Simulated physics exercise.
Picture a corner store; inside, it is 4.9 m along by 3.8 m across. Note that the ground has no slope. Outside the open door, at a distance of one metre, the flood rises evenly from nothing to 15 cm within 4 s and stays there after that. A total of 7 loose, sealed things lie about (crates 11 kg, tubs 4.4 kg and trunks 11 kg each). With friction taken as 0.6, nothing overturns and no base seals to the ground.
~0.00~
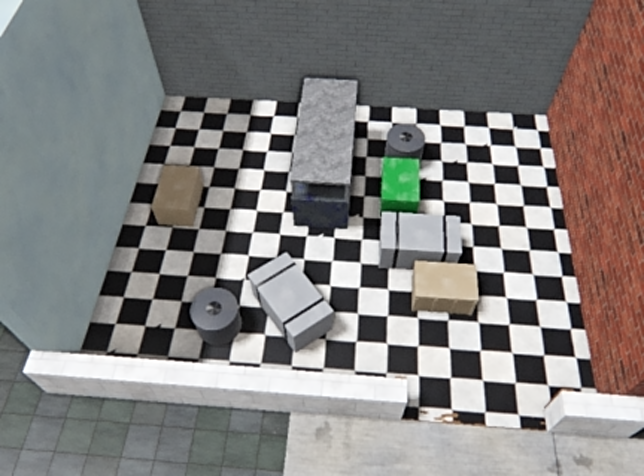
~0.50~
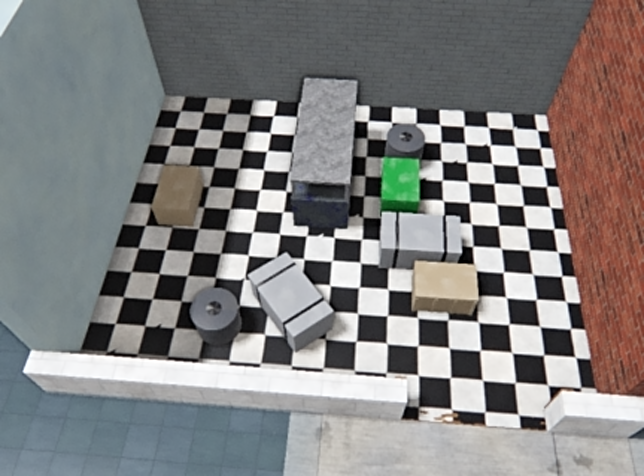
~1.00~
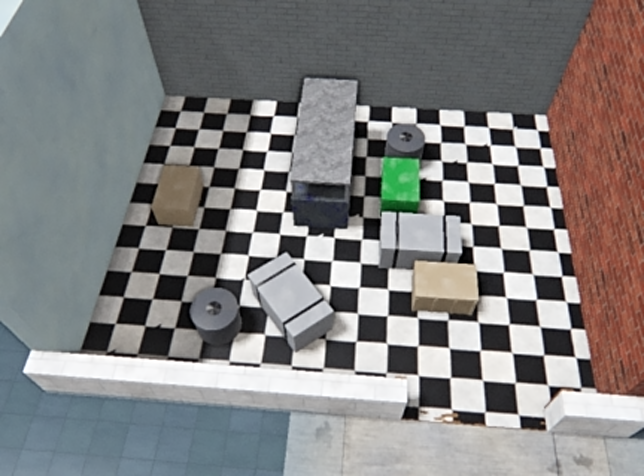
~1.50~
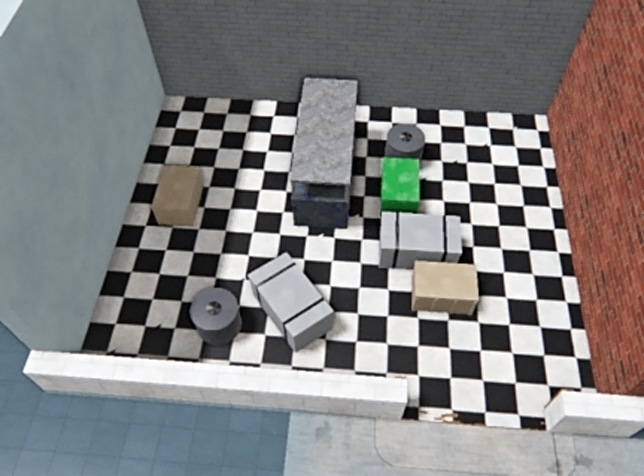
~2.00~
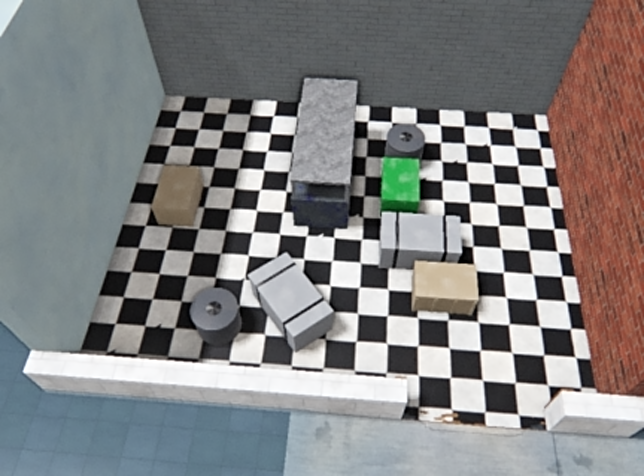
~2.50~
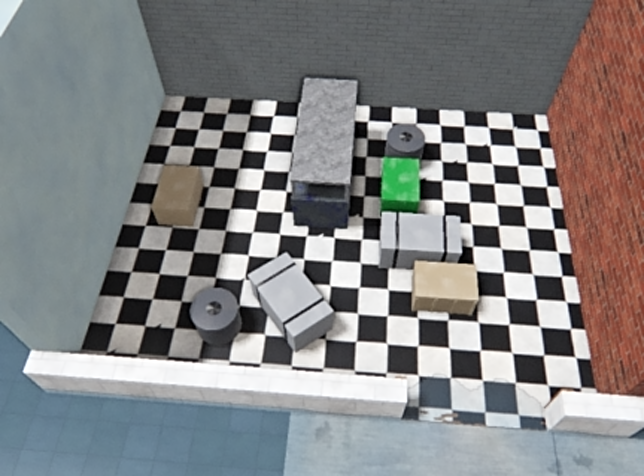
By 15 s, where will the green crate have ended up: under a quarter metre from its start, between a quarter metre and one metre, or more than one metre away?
It gets pushed a bit.
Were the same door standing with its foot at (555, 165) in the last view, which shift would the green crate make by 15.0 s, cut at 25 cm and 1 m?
Then the green crate gets carried off.
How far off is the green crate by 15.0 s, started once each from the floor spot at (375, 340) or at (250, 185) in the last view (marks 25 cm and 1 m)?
Try one - it hardly stirs; try two - it hardly stirs.
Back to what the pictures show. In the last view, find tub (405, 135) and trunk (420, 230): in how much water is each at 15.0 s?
Around 5 cm and 11 cm.
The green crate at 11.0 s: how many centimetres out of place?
About 40 cm by then.
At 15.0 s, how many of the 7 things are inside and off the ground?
At that time, 7.
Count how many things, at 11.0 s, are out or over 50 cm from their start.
Tally: 2.
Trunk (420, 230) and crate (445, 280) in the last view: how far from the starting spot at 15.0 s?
Shifts: 150 cm / 140 cm.
After 3.5 s the green crate is near (401, 179), 0.0 m from its start, aground; 0 afloat.
After 6.8 s the green crate is near (401, 178), 0.0 m from its start, aground; 0 afloat.
After 11.0 s the green crate is near (405, 153), 0.4 m from its start, afloat; 3 afloat.
After 15.0 s the green crate is near (404, 131), 0.7 m from its start, afloat; 7 afloat.
